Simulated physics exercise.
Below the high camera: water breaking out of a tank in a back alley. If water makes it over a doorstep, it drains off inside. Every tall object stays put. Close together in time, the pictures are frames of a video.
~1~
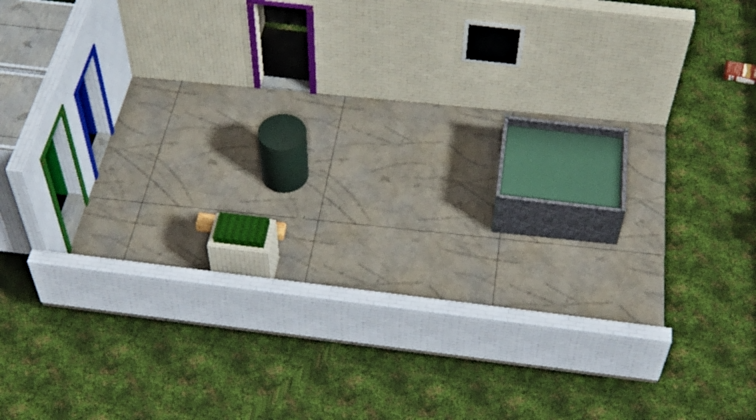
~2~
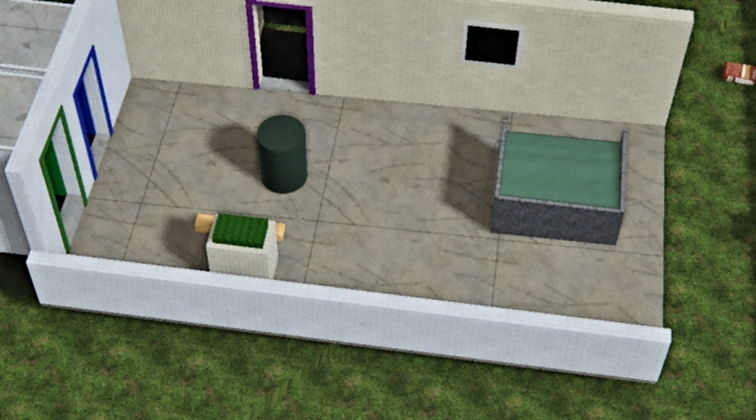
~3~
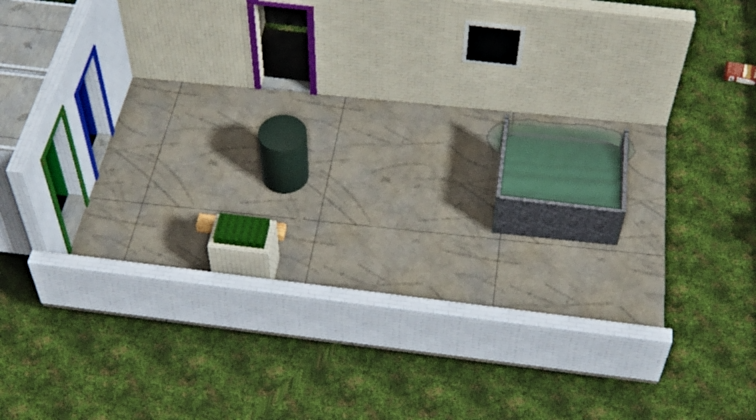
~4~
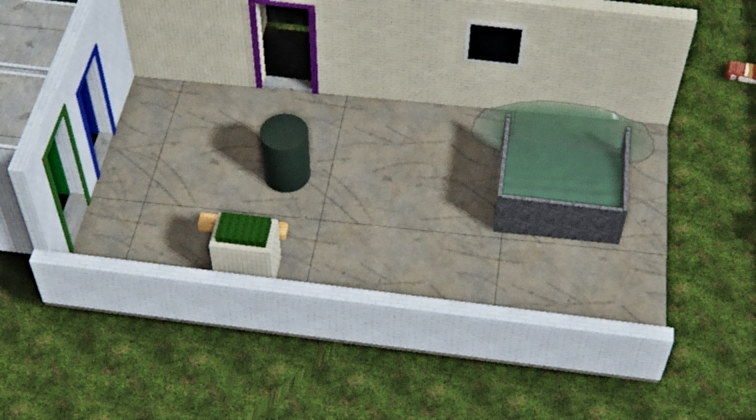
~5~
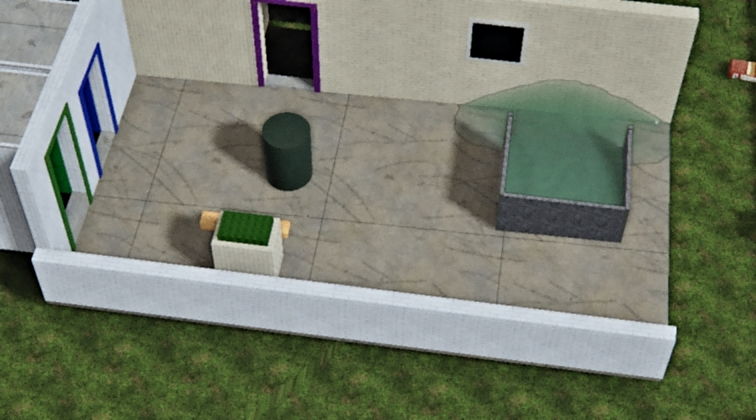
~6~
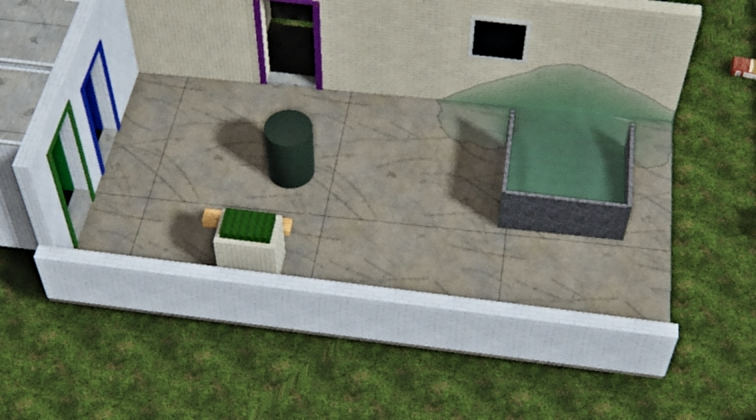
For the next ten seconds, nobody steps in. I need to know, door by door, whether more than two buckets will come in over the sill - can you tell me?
Result: Green door: Never tops two buckets. Blue door: Tops two buckets. Purple door: Never tops two buckets.
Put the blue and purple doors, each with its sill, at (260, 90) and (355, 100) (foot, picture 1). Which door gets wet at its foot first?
Result: The purple door.
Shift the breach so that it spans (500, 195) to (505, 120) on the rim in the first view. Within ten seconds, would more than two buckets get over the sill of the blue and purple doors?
Looking at the doors, the blue door overshoots the limit while the purple door overshoots the limit.
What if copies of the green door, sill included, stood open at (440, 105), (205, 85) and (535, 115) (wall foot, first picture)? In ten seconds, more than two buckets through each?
Below, below, above.
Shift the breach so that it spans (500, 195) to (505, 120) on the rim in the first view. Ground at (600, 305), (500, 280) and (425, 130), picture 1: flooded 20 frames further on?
Listed order gives left alone; left alone; sopping.
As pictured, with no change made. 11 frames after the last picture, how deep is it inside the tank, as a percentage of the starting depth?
My reading is roughly 28 in a hundred.
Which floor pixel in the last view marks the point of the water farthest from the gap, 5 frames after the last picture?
At roughly (323, 94).
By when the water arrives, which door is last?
It's the door marked green.
A moment on, water covers 15 % of the floor; the green door not reached, the blue door not reached, the purple door not reached.
Next, water covers 30 % of the floor; the green door not reached, the blue door not reached, the purple door wet at the sill, nothing in.
Then, water covers 50 % of the floor; the green door wet at the sill, nothing in, the blue door over two buckets in, the purple door wet at the sill, nothing in.
Later, water covers 55 % of the floor; the green door wet at the sill, nothing in, the blue door far over two buckets in, the purple door wet at the sill, nothing in.
In the end, water covers 60 % of the floor; the green door wet at the sill, nothing in, the blue door far over two buckets in, the purple door wet at the sill, nothing in.
